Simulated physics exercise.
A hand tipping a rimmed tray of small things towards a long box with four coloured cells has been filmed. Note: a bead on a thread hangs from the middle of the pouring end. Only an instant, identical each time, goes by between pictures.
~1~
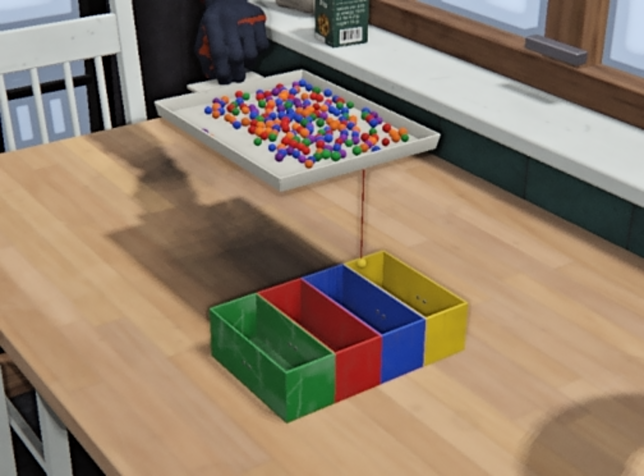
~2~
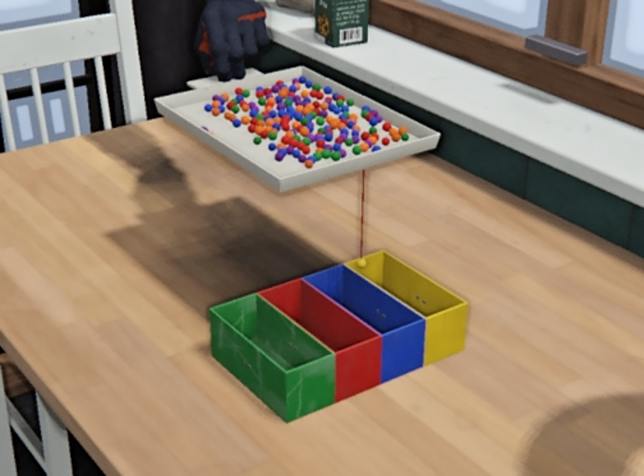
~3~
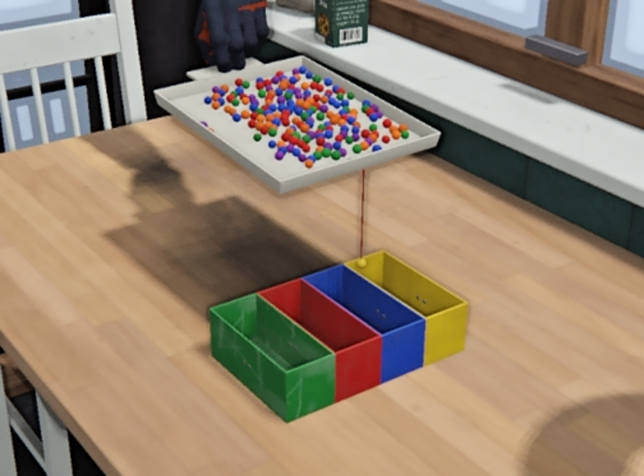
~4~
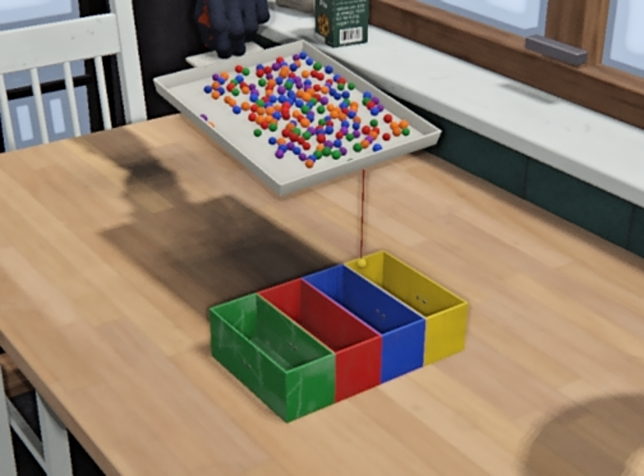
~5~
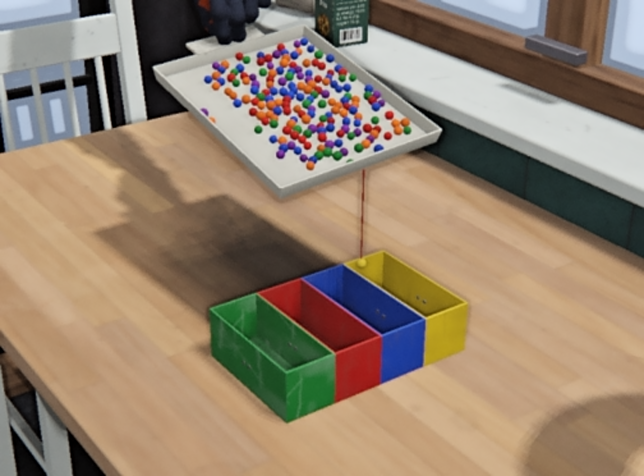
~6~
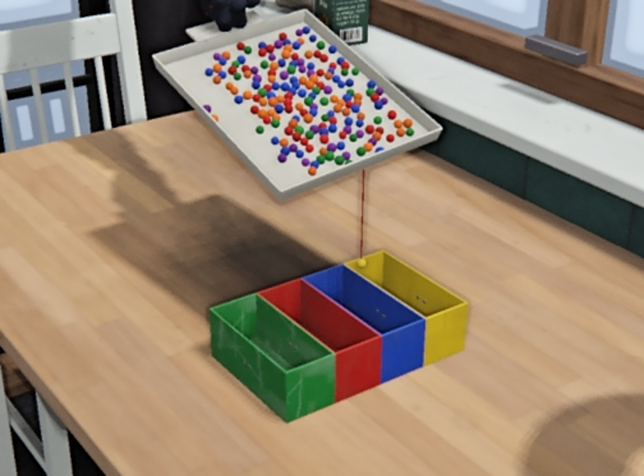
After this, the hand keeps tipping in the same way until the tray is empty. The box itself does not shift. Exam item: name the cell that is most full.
Answer: Red.
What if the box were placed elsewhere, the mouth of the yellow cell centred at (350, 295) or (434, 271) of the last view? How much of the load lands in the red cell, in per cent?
Trial 1 near 20 percent, trial 2 near 20 percent.
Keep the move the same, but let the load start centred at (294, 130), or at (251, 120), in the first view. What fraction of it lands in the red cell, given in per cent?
The first start gives 60 percent and the second 60 percent.
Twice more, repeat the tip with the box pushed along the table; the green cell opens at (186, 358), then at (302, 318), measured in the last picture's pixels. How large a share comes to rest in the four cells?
Estimates in order: 90 percent, 90 percent.
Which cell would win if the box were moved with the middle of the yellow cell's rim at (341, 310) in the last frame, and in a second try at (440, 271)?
First try: Blue; second try: The green one.
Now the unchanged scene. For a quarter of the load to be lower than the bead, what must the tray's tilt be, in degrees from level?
About 70°.
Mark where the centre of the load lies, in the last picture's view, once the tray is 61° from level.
The middle of the load sits near (317, 174).
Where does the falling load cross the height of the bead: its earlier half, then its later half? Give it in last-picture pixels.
First part (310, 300), rest (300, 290).
Soon after the last picture, tray tipped steeply; most on the tray; a small part in the green cell; a stray few in the red cell; a stray few in the blue cell; a stray few in the yellow cell; a small part falling or outside the box.
A little later, tray tipped right over; a small part on the tray; about half in the red cell; about a quarter in the green cell; a small part in the blue cell; a stray few in the yellow cell; a small part falling or outside the box.
Later still, tray tipped past a quarter turn; about half in the red cell; about a quarter in the green cell; about a quarter in the blue cell; a stray few in the yellow cell; a small part falling or outside the box.
By the end, tray tipped past a quarter turn; about half in the red cell; about a quarter in the green cell; about a quarter in the blue cell; a stray few in the yellow cell; a small part outside the box.
